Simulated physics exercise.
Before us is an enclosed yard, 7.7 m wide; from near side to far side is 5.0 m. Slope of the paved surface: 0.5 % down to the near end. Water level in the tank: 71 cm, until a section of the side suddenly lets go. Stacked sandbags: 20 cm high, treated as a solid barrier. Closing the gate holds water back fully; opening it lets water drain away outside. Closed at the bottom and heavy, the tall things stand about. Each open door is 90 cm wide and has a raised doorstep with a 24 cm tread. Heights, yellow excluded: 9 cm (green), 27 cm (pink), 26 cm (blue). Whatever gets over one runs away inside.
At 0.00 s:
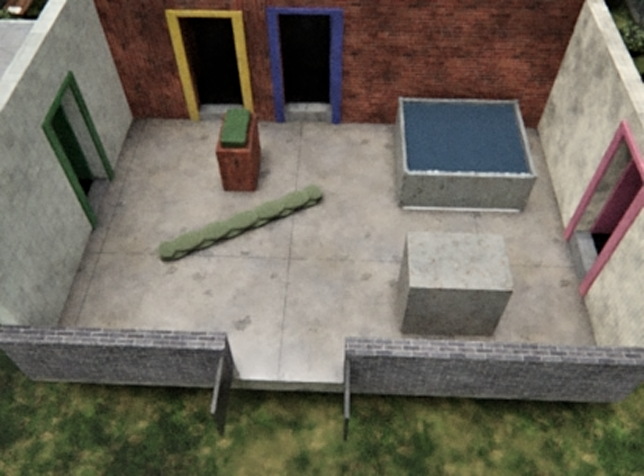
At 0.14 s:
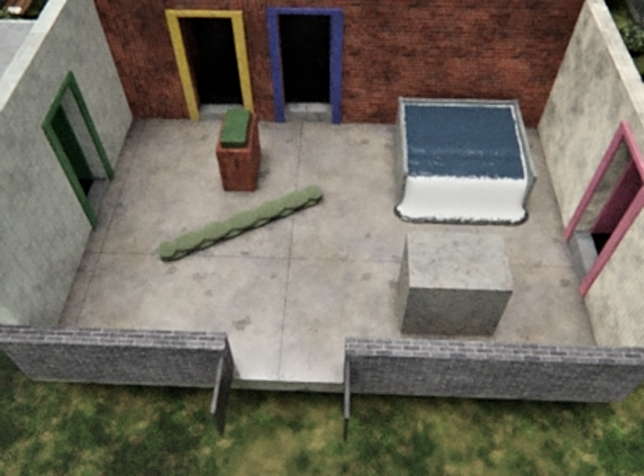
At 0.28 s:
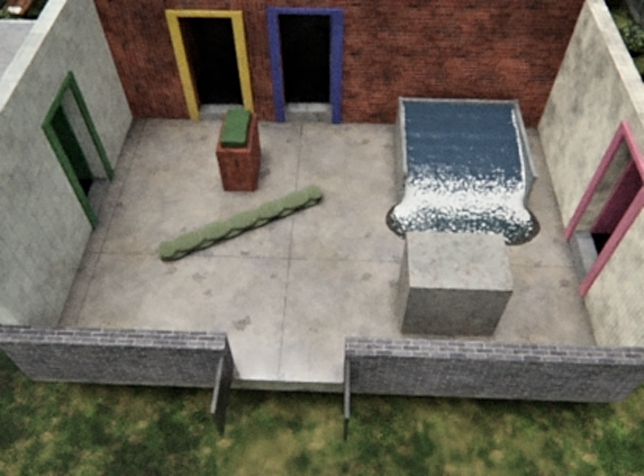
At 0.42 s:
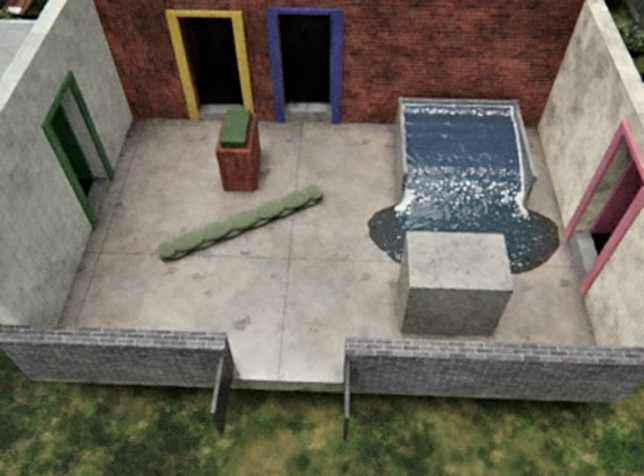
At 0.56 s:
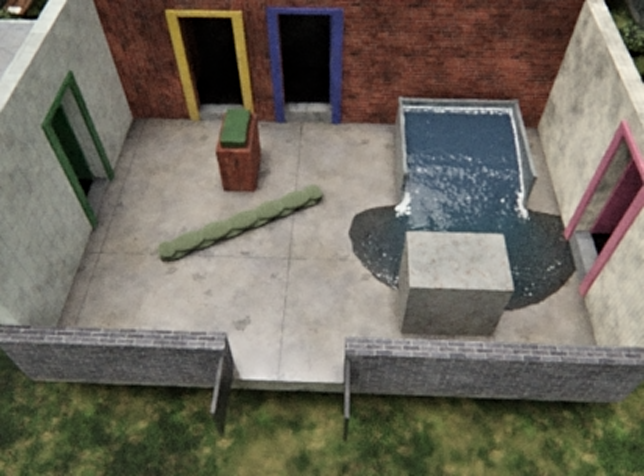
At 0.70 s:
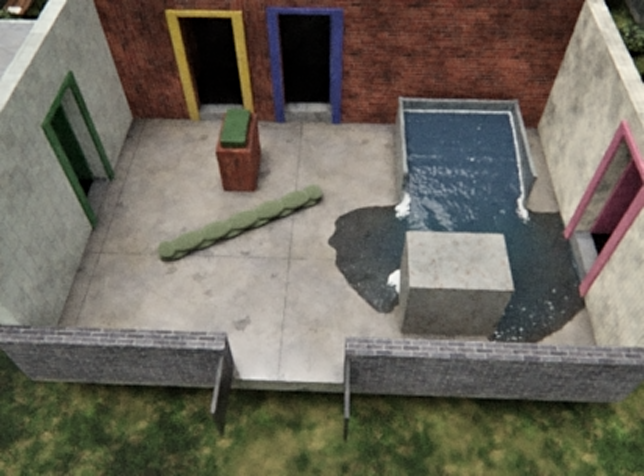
Water pouring from the open front of a raised tank, spreading across a walled yard's paved floor and around a concrete block.
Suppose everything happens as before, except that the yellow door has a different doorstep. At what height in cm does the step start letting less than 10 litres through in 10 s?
At about 7 cm.
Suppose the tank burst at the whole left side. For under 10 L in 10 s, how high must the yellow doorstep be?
About 20 cm.
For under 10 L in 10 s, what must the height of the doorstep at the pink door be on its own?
Pink door, minimum about 22 cm.
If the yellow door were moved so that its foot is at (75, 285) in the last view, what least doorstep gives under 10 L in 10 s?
Around 18 cm would do it.
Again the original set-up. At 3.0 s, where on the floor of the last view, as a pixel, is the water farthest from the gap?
At about (47, 355).
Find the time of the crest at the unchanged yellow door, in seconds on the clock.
At roughly 8.5 s.
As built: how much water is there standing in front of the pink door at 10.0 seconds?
It stands about 6.0 centimetres deep.
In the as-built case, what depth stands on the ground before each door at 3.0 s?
Depths in cm: Yellow 0, green 0, pink 21, blue 0.
After 1.4 s water covers 30 % of the floor, deepest (55 cm) near (596, 375); it has not reached the yellow door.
After 3.0 s water covers 55 % of the floor, deepest (30 cm) near (527, 294); it has not reached the yellow door.
After 10.0 s water covers 95 % of the floor, deepest (10 cm) near (127, 135); 7 cm at the yellow door, 0 litres in over its 18 cm doorstep.
At the yellow door as built, the water arrived by 6.5 s and peaked near 10 cm at 8.4 s.
With a doorstep of 6 cm, 17 litres would have come in within the 10 s; with 8 cm, 4 litres. So under 10 litres takes about 7 cm.
